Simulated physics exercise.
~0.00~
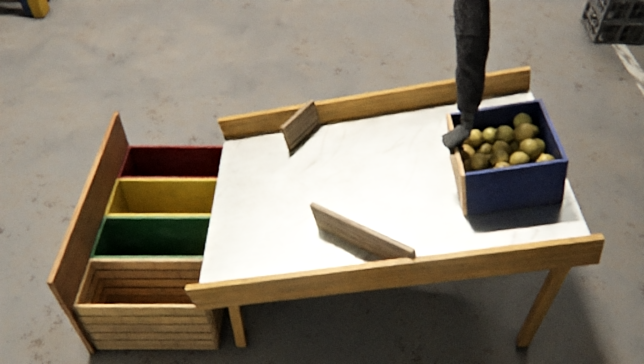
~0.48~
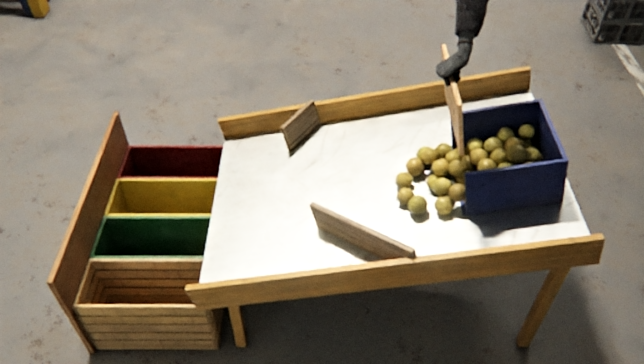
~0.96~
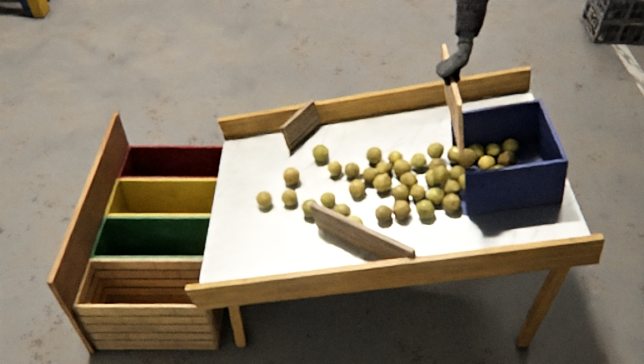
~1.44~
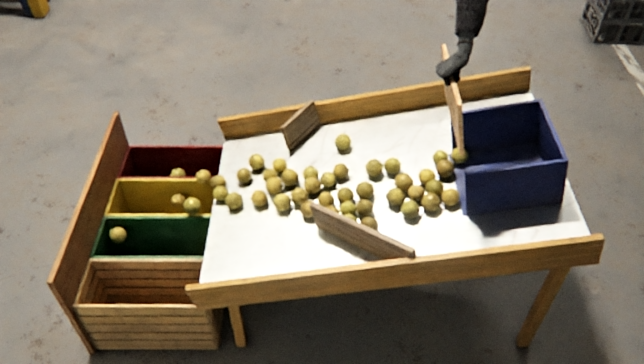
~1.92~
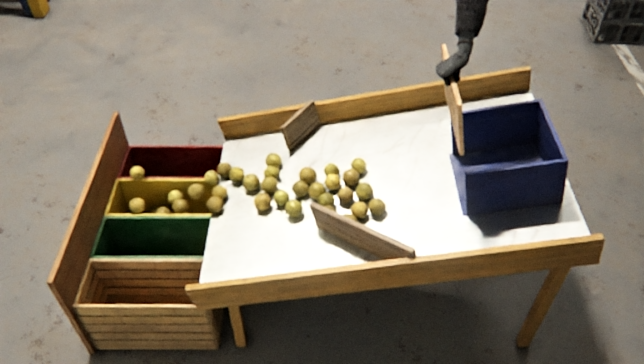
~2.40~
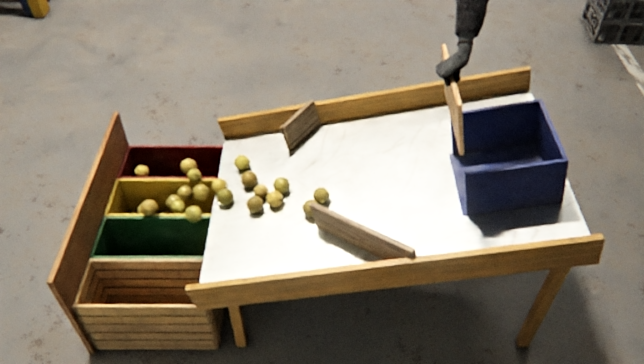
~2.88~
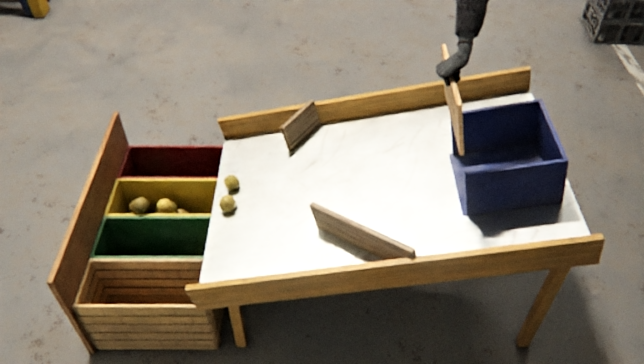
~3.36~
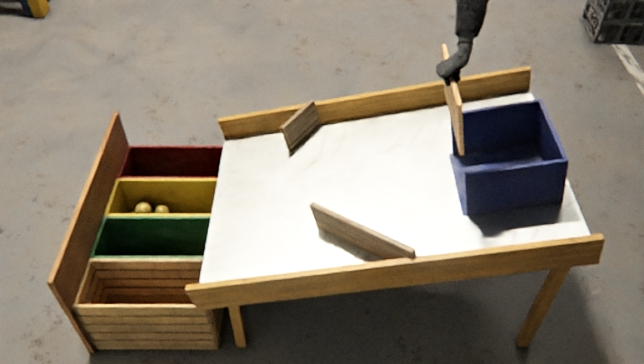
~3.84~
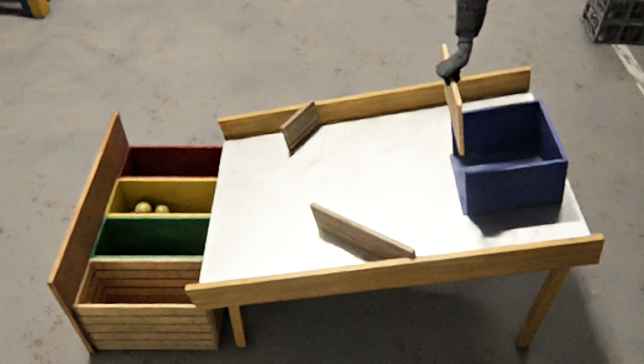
On a bare concrete floor, a white sloping table with wooden rails holds a blue pen full of yellow apples at its right end, with four compartments waiting at the left. A dark mechanical arm lifts the wooden gate beside the pen, and the apples spill out to the left. They spread down the slope and pass between two angled boards as the pen empties. Most drop into the yellow bin, while a few head for the red bin and the green tub. The last stragglers roll off, leaving the table bare and two apples visible in the yellow bin.
